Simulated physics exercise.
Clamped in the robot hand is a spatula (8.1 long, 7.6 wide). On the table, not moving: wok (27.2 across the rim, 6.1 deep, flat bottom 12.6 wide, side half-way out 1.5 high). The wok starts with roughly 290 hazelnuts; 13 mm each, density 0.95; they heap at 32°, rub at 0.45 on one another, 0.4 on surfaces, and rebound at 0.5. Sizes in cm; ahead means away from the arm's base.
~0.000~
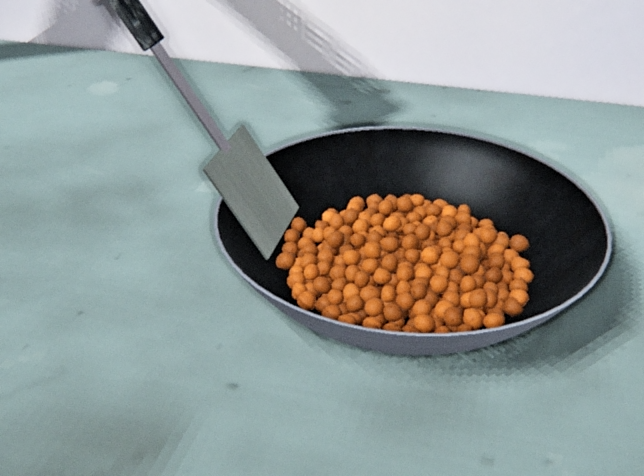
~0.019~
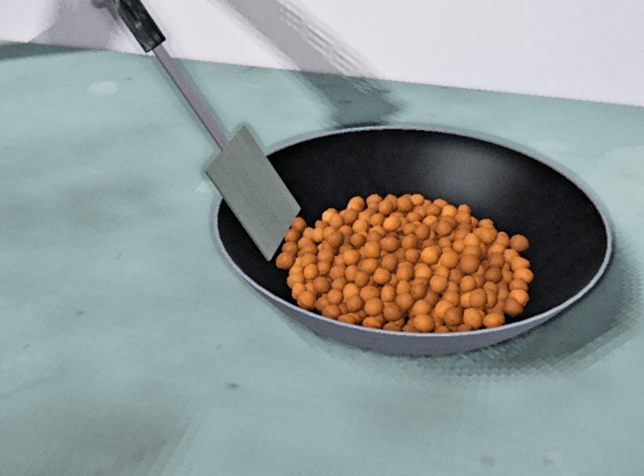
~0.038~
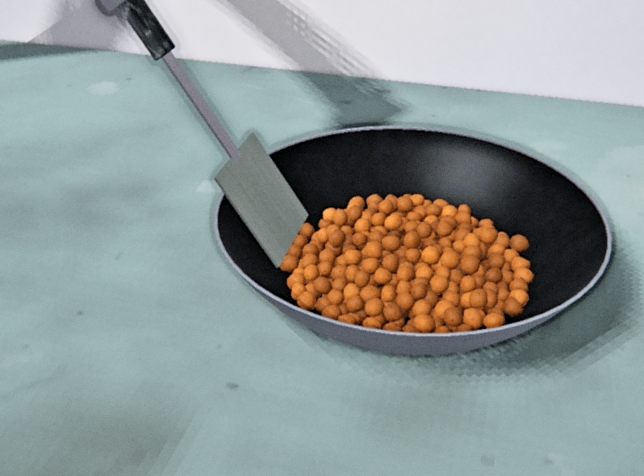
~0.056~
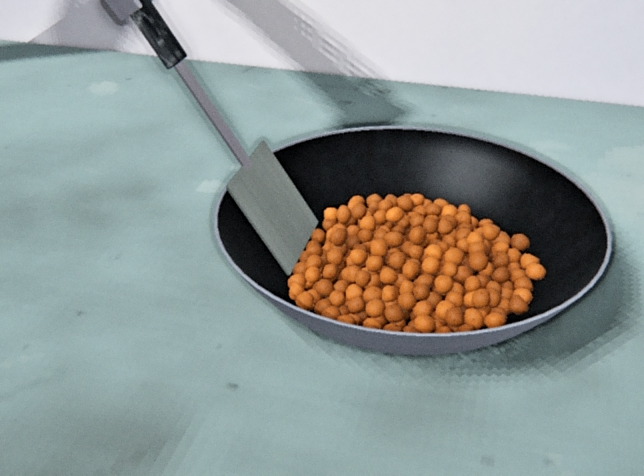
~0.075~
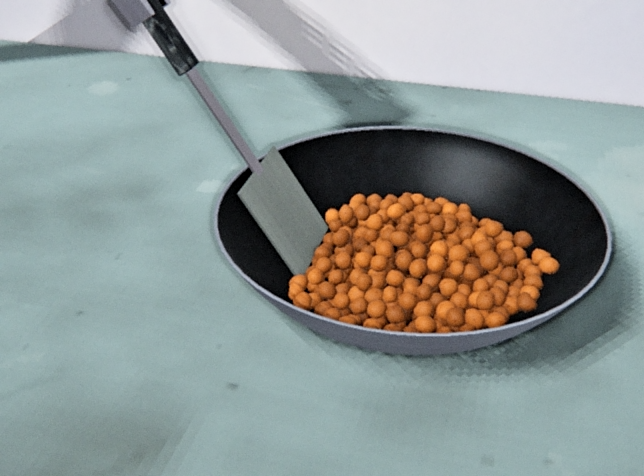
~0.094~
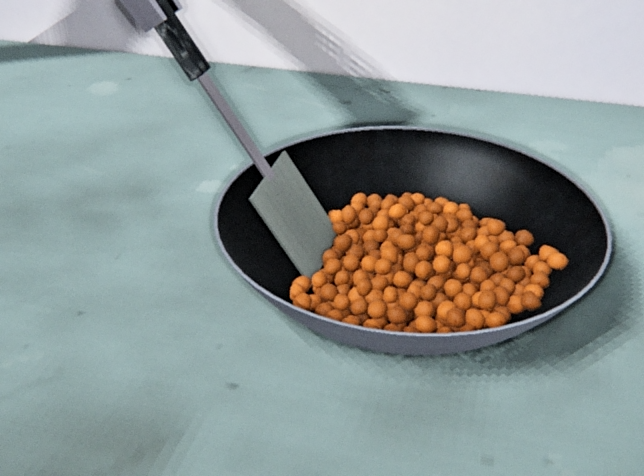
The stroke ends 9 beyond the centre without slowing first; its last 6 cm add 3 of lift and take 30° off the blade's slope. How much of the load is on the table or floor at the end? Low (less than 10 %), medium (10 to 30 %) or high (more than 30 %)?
On the table or floor the share is low, less than 10 %.
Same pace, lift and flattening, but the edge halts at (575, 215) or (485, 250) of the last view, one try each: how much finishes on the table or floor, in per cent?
About 25 and 0 per cent.
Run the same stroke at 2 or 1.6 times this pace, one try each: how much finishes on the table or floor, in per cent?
Some 25 and 15 per cent.
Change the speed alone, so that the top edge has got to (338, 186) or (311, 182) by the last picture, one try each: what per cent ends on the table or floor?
Some 30 and 20 per cent.
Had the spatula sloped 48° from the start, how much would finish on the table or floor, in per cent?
Then about 0 per cent.
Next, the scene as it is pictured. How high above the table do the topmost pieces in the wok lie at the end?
Some 7.0 cm.
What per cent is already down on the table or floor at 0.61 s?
About 0 per cent.
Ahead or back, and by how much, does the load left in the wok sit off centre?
About 4.0 cm ahead.
After 0.22 s, sloping 57°, highest piece 5 above the table; 293 in the wok.
After 0.35 s, sloping 46°, highest piece 6 above the table; 293 in the wok.
After 0.61 s, sloping 27°, highest piece 7 above the table; 286 in the wok, 5 on the table or floor, 2 on the blade or in flight.
After 1.66 s, sloping 27°, highest piece 6 above the table; 286 in the wok, 7 on the table or floor.
At rest, 286 in the wok, 7 on the table or floor. That is 2 % on the table or floor.
